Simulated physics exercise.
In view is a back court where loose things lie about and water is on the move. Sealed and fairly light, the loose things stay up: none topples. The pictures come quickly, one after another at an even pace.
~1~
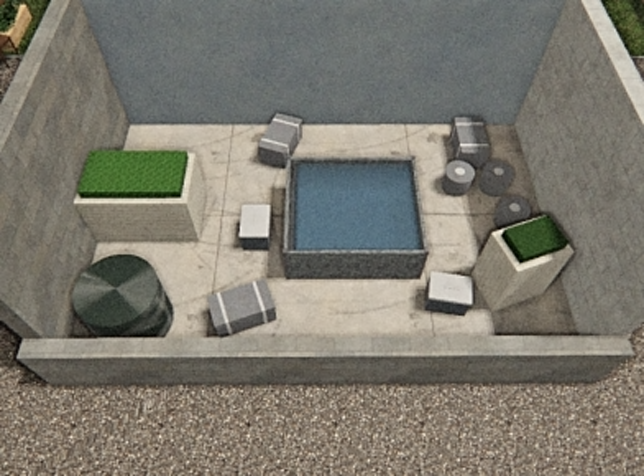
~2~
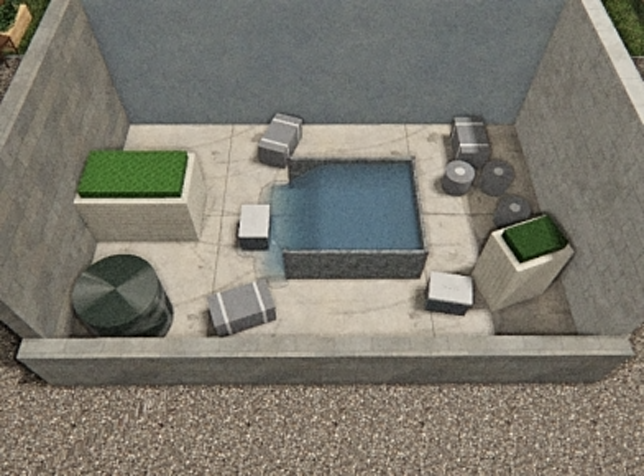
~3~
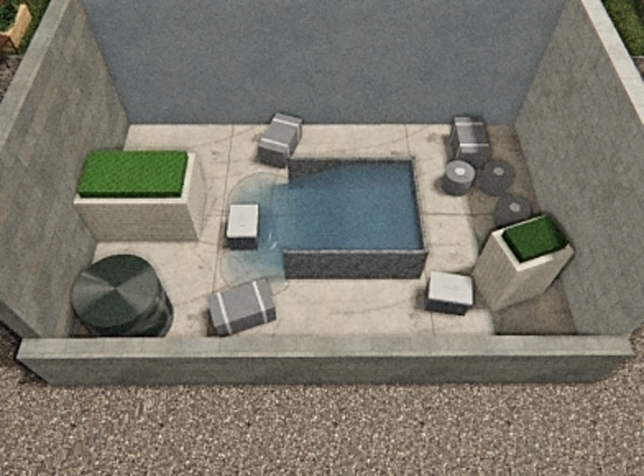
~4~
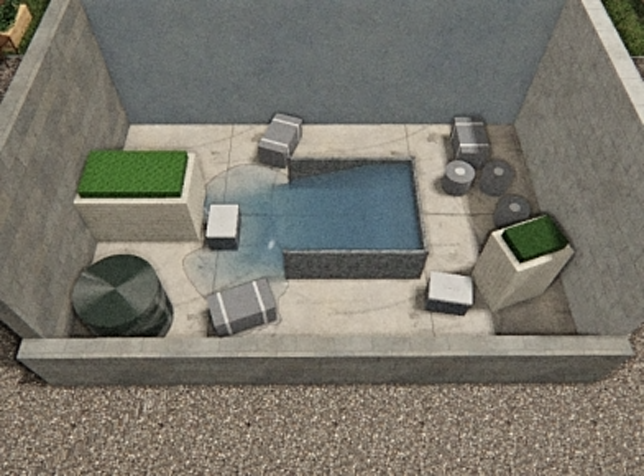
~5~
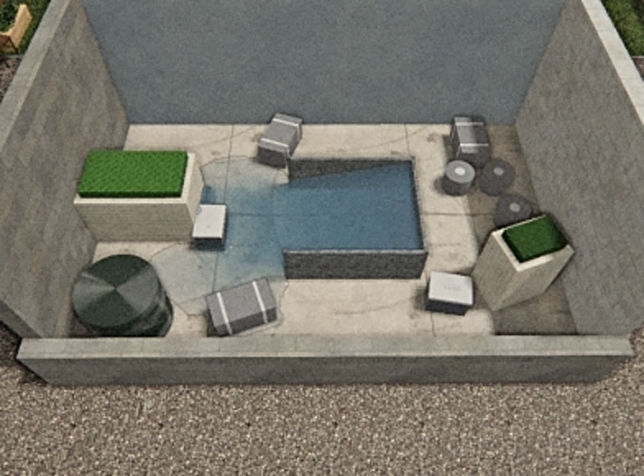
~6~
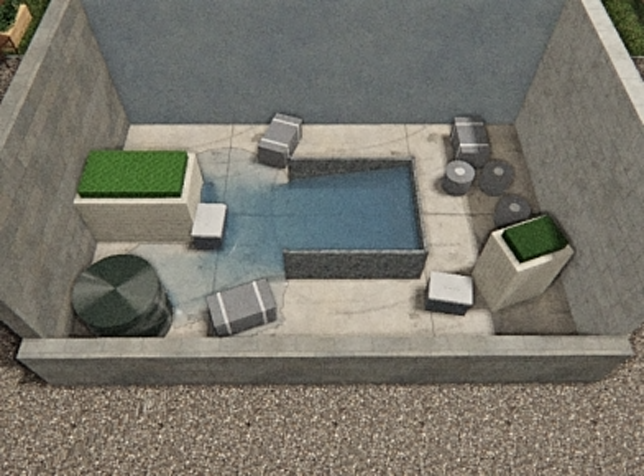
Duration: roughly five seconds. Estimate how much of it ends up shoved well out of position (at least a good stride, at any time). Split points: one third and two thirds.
It sits mid-range.
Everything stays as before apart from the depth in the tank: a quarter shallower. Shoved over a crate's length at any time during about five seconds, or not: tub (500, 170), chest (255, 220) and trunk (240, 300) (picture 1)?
First one missed the mark, second one cleared the mark, third one cleared the mark.
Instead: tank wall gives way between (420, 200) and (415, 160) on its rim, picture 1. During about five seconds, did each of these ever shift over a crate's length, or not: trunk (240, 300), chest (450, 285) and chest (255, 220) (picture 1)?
In turn: Under that, less than that, short of that.
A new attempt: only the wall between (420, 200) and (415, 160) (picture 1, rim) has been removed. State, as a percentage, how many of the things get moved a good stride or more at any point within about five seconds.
That works out to some 60 %.
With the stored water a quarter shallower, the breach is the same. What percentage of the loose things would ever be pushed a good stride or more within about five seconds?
40 % or so.
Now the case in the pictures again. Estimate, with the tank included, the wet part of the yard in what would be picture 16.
My figure is about 45 percent.
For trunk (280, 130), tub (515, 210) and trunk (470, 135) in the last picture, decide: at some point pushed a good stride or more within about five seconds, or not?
Here's how it goes one after another: Traveled a good way, remained close and remained close.
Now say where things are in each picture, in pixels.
The first frame shows a chest at (255, 220), on the bottom; a trunk at (241, 302) rests on the ground; 0 of 8 have shifted.
The second frame shows a chest at (254, 220) rests on the ground; a trunk at (241, 302) rests on the ground; 0 of 8 have shifted.
The third frame shows a chest at (243, 220) rests on the ground, close to its start; a trunk at (241, 302), on the bottom; 1 of 8 have shifted.
The fourth frame shows a chest at (222, 220) rests on the ground, a stride from its start; a trunk at (241, 302), on the bottom; 1 of 8 have shifted.
The fifth frame shows a chest at (209, 220), on the bottom, a stride from its start; a trunk at (241, 302), on the bottom; 1 of 8 have shifted.
The sixth frame shows a chest at (209, 219) rests on the ground, a stride from its start; a trunk at (241, 302) rests on the ground; 1 of 8 have shifted.
A moment on, 1 of 8 are well off their spots; 1 afloat.
Next, 1 of 8 are well off their spots; 1 afloat.
Later, 2 of 8 are well off their spots; 2 afloat.
In the end, 3 of 8 are well off their spots, and 3 have been at some point; 2 afloat.
